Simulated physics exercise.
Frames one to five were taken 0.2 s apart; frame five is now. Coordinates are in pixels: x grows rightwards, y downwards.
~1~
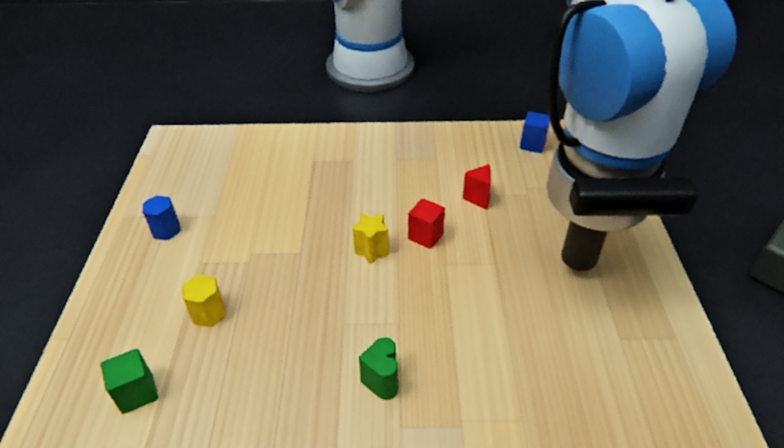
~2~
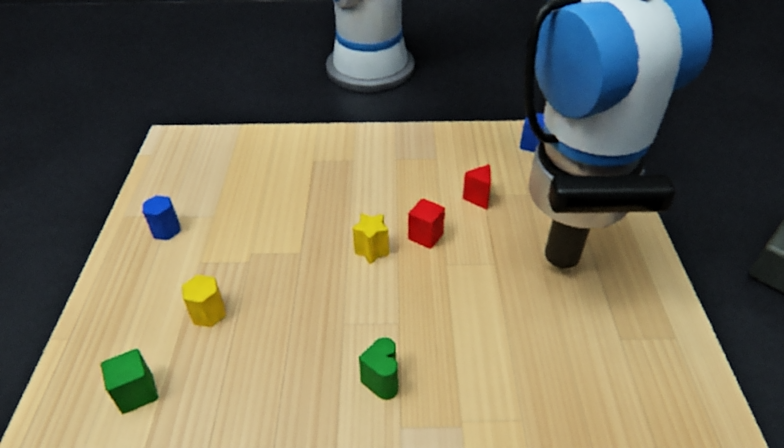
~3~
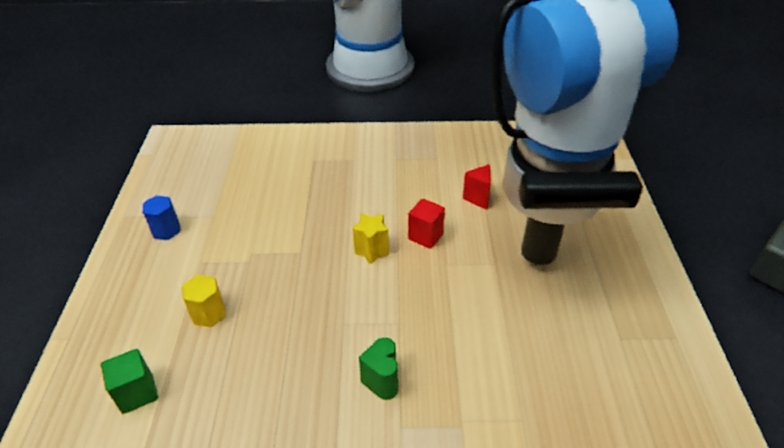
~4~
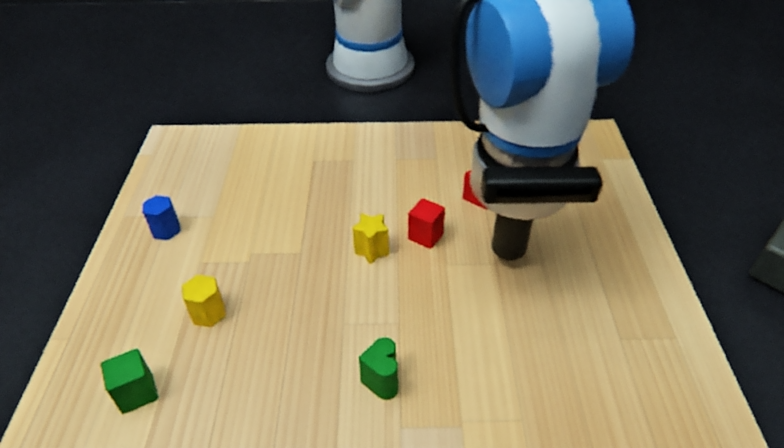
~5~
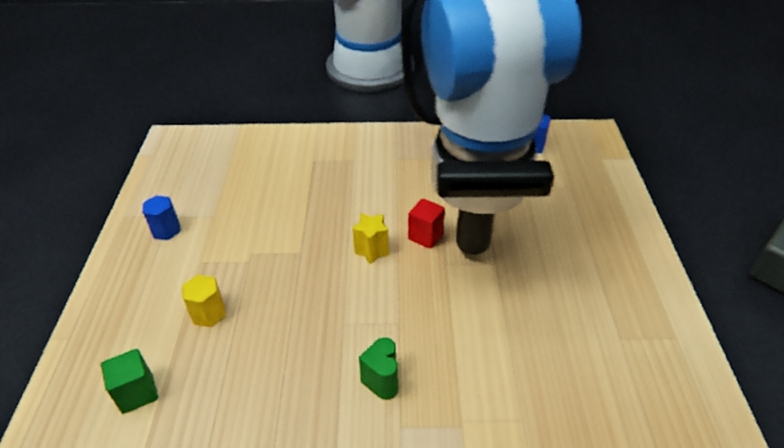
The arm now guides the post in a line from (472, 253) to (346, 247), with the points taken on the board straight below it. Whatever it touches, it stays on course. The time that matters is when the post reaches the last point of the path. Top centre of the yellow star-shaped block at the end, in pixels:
By then it is at (312, 224).
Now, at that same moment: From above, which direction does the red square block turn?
The turn is clockwise.
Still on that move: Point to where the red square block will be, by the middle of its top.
Near (407, 202).
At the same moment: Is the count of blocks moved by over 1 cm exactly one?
The answer is no.
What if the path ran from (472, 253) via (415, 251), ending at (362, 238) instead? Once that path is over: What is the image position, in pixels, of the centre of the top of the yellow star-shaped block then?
Around (334, 223).
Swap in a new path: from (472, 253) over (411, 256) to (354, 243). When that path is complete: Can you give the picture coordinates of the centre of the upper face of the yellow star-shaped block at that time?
Top centre: (322, 213).
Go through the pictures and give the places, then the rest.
Post's lower end (579, 258); yellow star-shaped block (371, 224); red square block (427, 210); red triangle (482, 173), in the first frame.
Post (562, 256); blocks still, in the second frame.
Post (539, 252); blocks still, in the third frame.
Post (509, 248); blocks still, in the fourth frame.
Post (473, 242); yellow star-shaped block (371, 224); red square block (427, 210); red triangle hidden, in the fifth frame.
On the path given first. One third of the way, post (428, 240); red square block (414, 205), turned 40° clockwise.
Two thirds of the way, post (385, 238); yellow star-shaped block (353, 224); red square block (407, 202), turned 60° clockwise.
At the end, post (344, 236); yellow star-shaped block (312, 224); red square block (407, 202), turned 60° clockwise; red triangle still.
